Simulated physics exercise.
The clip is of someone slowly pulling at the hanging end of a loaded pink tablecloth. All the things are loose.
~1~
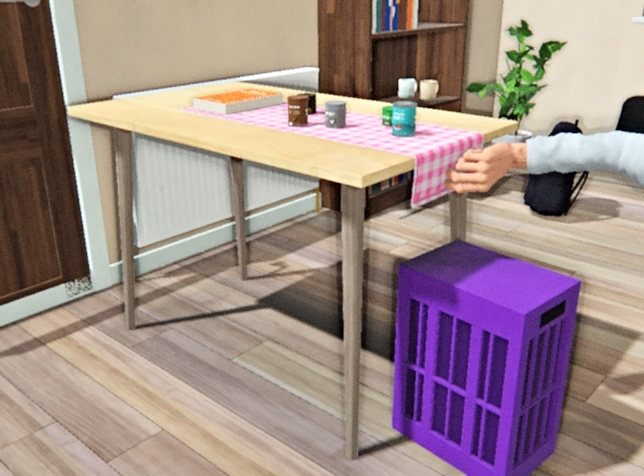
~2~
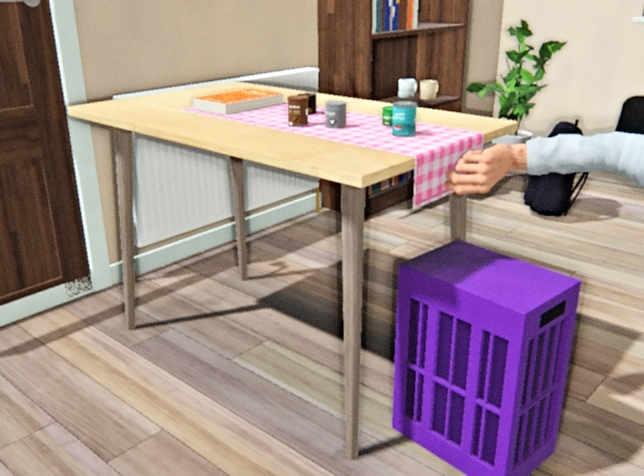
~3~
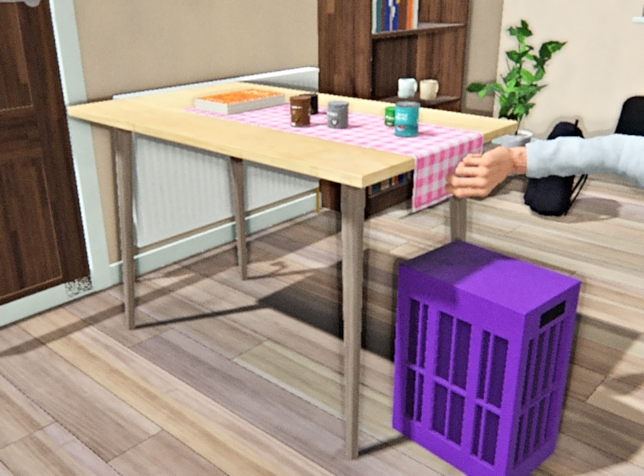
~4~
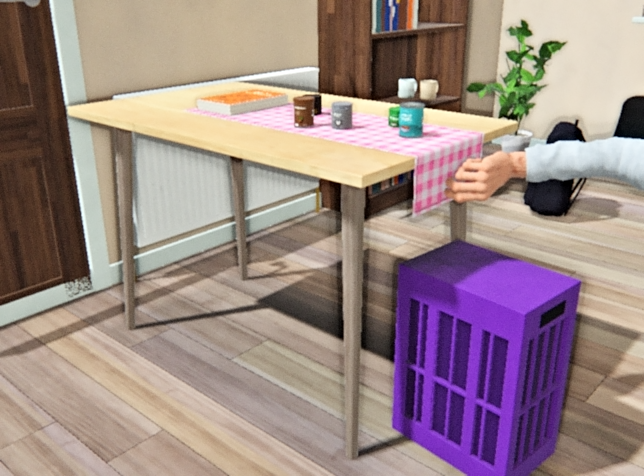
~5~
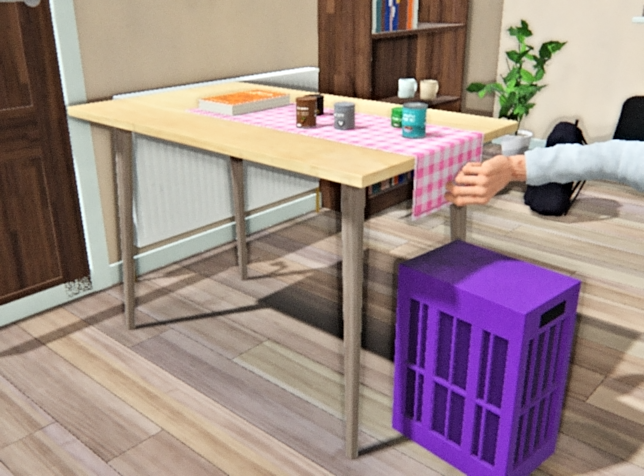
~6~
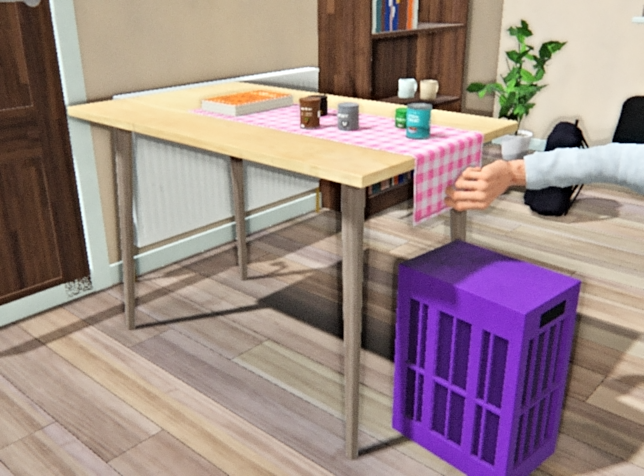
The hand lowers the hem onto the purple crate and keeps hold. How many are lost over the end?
The count of fallen things is one.
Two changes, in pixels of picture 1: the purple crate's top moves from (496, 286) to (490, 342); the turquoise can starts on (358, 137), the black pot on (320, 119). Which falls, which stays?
The turquoise can drops off; the black pot does not fall.
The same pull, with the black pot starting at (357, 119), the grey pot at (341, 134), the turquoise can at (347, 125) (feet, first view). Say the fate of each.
The black pot holds on; the grey pot stays on; the turquoise can keeps its place on top.
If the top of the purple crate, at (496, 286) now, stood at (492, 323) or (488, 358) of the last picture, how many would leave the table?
Then 2 and 3.
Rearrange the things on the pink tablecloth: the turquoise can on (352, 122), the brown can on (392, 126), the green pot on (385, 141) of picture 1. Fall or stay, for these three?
The turquoise can does not fall; the brown can keeps its place on top; the green pot tumbles off.
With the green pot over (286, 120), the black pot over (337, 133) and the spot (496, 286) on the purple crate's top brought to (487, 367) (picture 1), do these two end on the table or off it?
The green pot stays on; the black pot drops off.
Early on, hem near (447, 231); all still up.
Midway, hem on the crate; turquoise can gone.
Finally, hem on the crate; turquoise can gone. It carries off one.
